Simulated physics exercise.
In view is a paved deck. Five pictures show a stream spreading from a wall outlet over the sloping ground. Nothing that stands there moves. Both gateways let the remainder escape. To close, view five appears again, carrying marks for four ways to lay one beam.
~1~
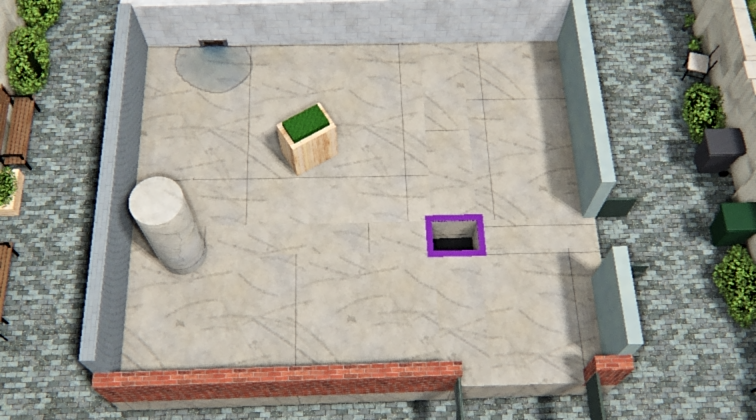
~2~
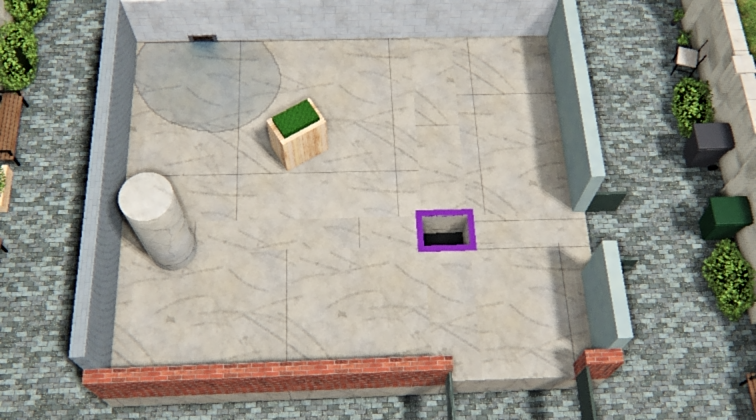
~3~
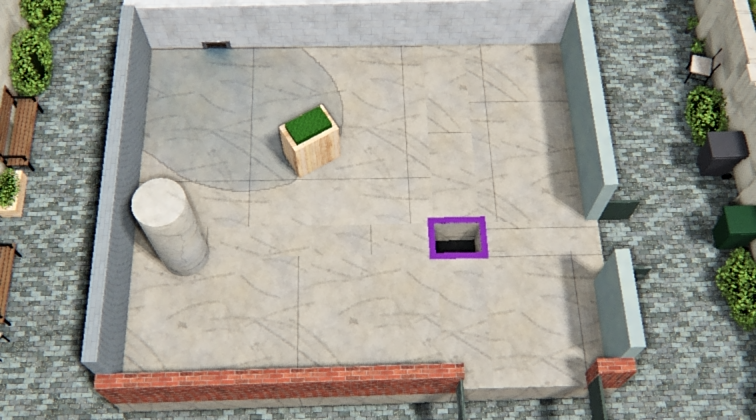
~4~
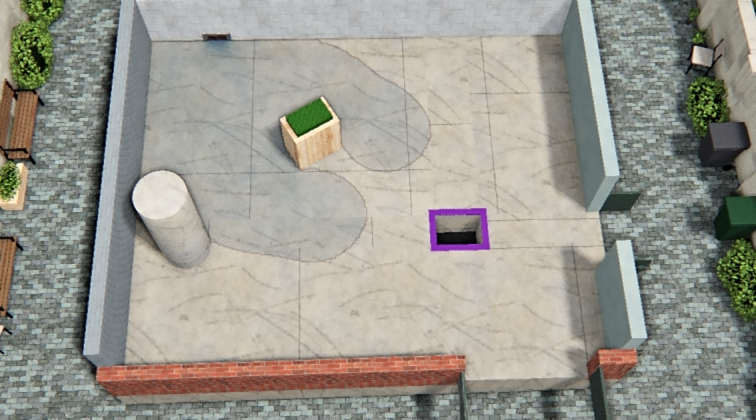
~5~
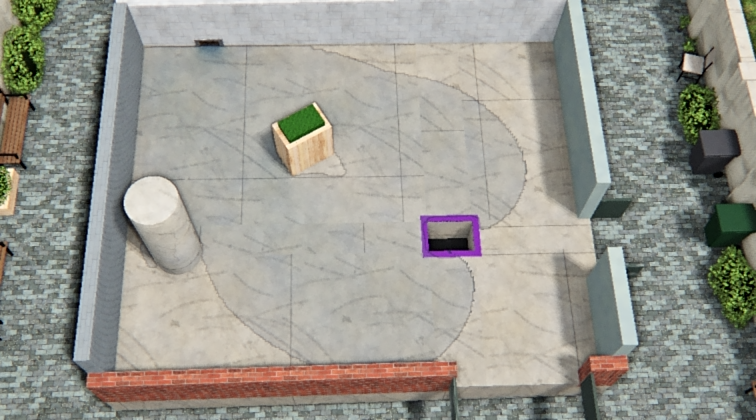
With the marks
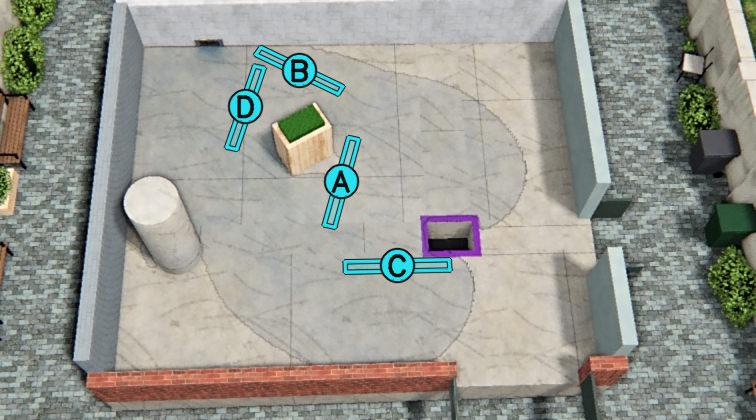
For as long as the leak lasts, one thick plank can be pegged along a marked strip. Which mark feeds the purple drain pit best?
Use place C.
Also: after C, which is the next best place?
It is B.
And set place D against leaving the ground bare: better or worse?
Place D is worse.
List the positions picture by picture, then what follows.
In the first picture, outfall at (214, 42); purple drain pit at (455, 235); open gate at (520, 371); open gate at (587, 248); 2 % of the ground under water, visible out to (228, 85); purple drain pit still dry.
In the second picture, 9 % of the ground under water, visible out to (209, 128); purple drain pit still dry.
In the third picture, 18 % of the ground under water, visible out to (255, 187); purple drain pit still dry.
In the fourth picture, 32 % of the ground under water, visible out to (327, 252); purple drain pit still dry.
In the fifth picture, 59 % of the ground under water, visible out to (439, 329); purple drain pit taking water.
In cyan, A from (329, 226) to (353, 138); B from (258, 51) to (340, 90); C from (345, 267) to (449, 264); D from (231, 148) to (259, 67).
With A, about 5 % of the stream goes into the purple drain pit, about 95 % out by the gates.
With B, about 14 % of the stream goes into the purple drain pit, about 86 % out by the gates.
With C, about 30 % of the stream goes into the purple drain pit, about 70 % out by the gates.
With D, about 8 % of the stream goes into the purple drain pit, about 92 % out by the gates.
